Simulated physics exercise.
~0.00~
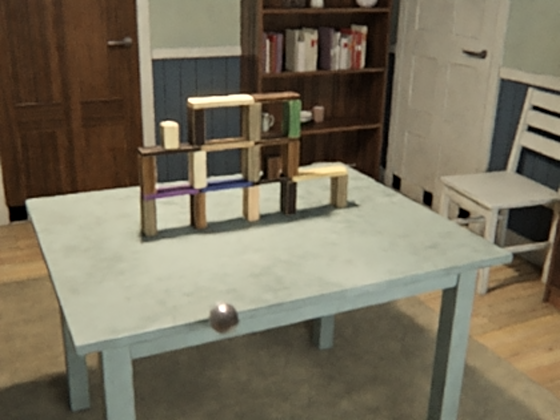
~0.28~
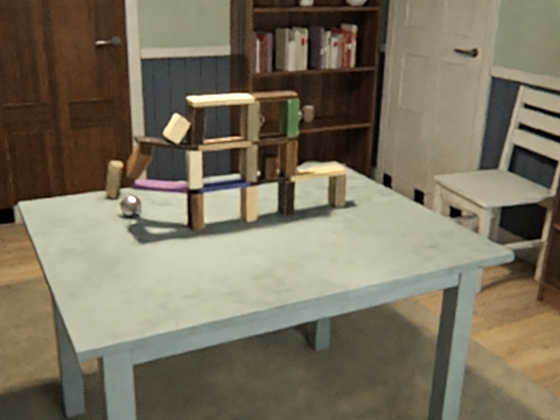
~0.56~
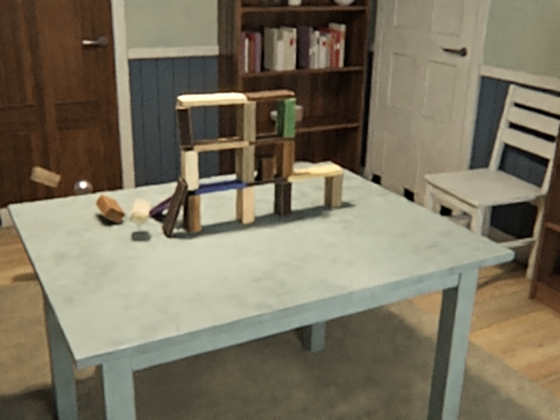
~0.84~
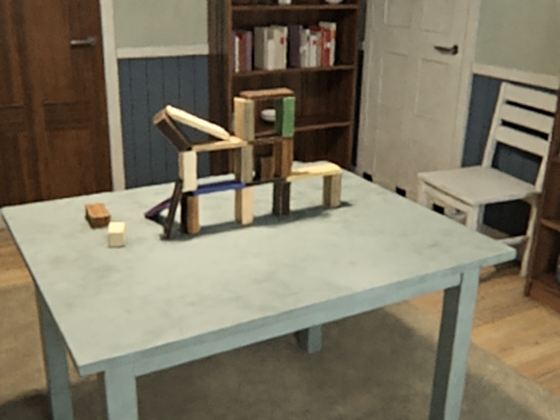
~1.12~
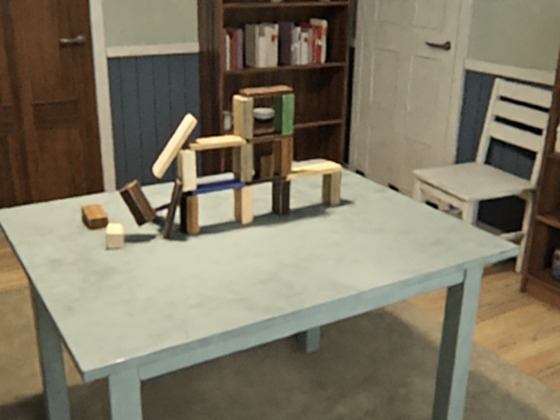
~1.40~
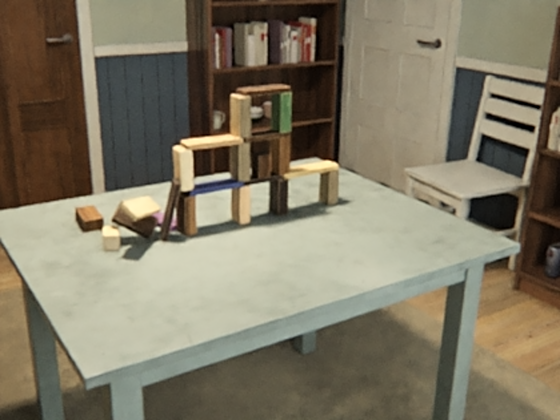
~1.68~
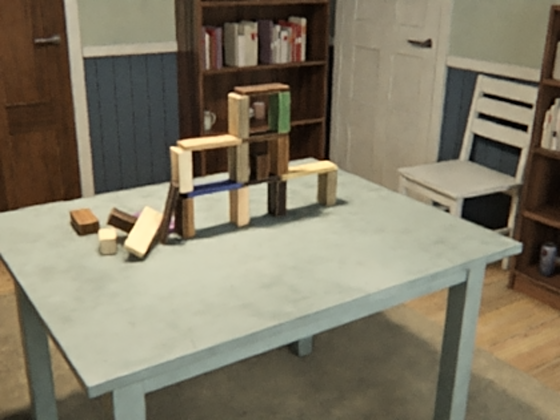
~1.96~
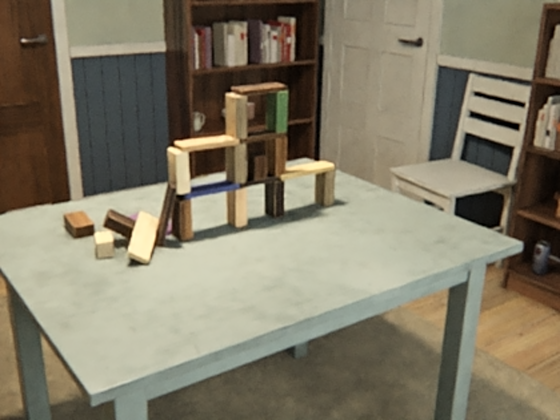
A pale blue-green table stands in a dining room, seen from slightly above as the view drifts slowly sideways, with a bookcase, doors and a white chair behind. On it rises an open structure of light and dark wooden blocks, with purple and blue planks low down and a green post higher up. A shiny steel ball strikes the left end, knocking blocks loose, and rolls off to the left. The upper left then sags, and a long pale plank tips and slides down onto the fallen pieces. The blue plank and green post stay up with the rest.
